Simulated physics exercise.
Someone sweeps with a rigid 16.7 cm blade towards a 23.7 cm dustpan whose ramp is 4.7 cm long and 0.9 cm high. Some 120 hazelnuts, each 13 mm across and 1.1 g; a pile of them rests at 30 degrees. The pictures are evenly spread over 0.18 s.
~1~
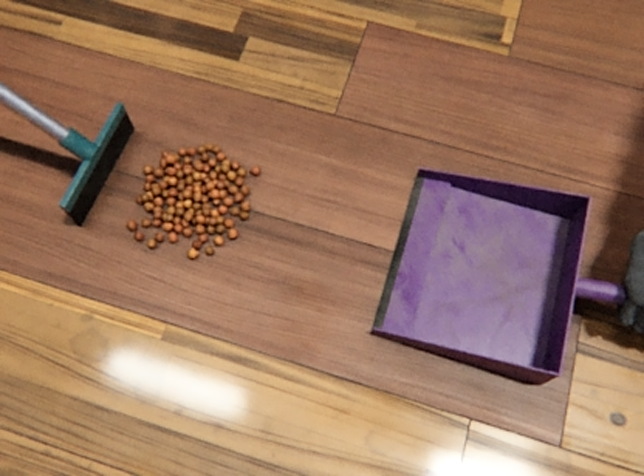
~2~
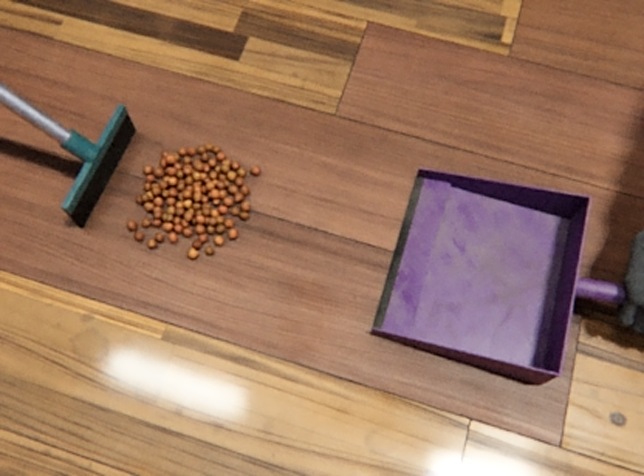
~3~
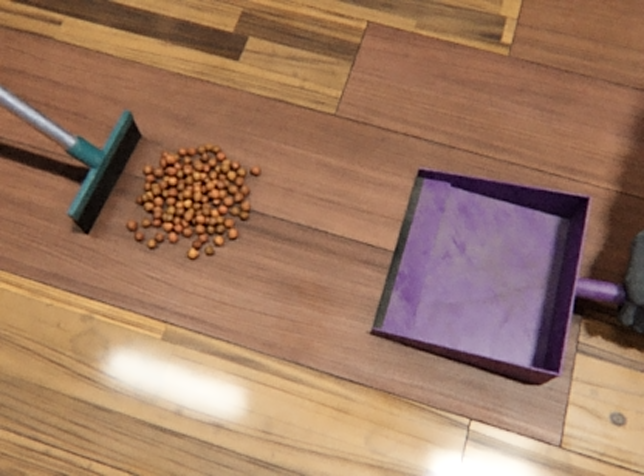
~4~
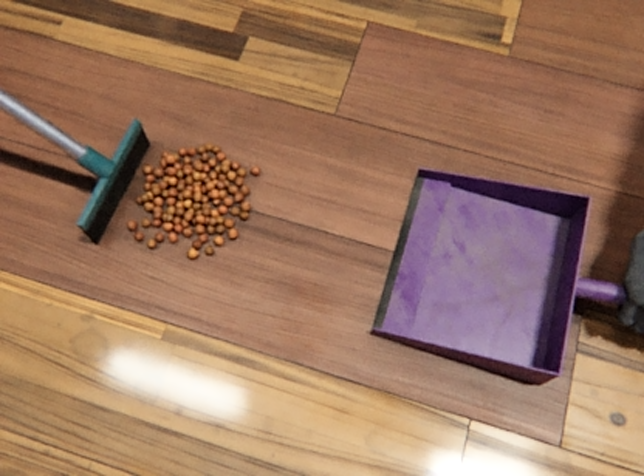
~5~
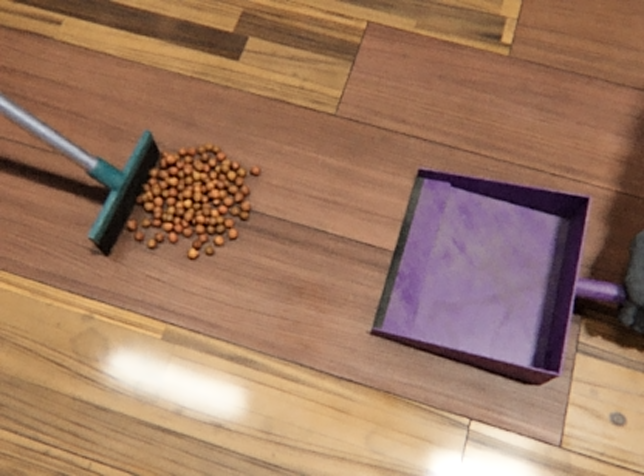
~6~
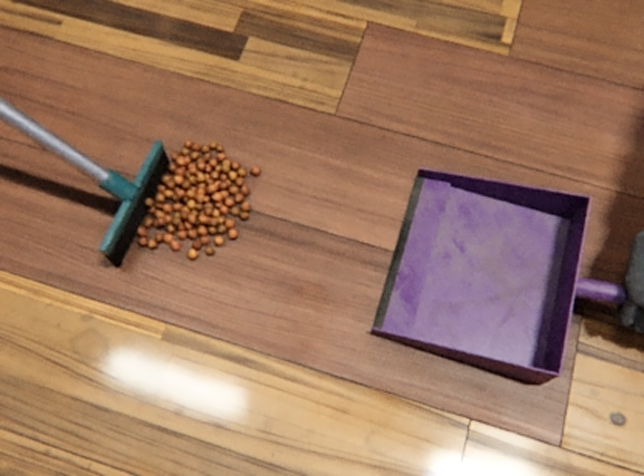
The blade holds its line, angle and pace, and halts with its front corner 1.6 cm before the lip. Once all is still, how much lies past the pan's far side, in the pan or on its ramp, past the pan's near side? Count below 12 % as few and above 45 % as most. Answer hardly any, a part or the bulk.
Far side hardly any, pan hardly any, near side a part.
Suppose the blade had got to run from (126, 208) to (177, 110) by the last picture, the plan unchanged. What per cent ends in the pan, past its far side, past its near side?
Pan 25, far 15, near 10.
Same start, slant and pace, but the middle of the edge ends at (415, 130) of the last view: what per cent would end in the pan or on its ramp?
About 5 per cent.
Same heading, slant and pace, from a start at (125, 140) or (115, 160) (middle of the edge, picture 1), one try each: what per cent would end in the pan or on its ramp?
Some 15 and 5 per cent.
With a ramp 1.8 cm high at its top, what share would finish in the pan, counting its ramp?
In that case some 0 per cent.
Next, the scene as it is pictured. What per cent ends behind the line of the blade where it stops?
Some 70 per cent.
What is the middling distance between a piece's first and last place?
Some 16 cm.
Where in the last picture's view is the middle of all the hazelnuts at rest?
Near (301, 234).
Then, 0.27 s after the last picture, middle of the blade 19 cm from the lip; 0 % over the lip, far side 0 %, near side 20 %.
Then, 0.45 s after the last picture, middle of the blade 8 cm from the lip; 0 % over the lip, far side 5 %, near side 25 %.
Then, 0.75 s after the last picture, middle of the blade 2 cm from the lip; 0 % over the lip, far side 5 %, near side 30 %.
In the end, far side 5 %, pan 0 %, near side 30 %, in front of the lip or behind the blade 70 %.
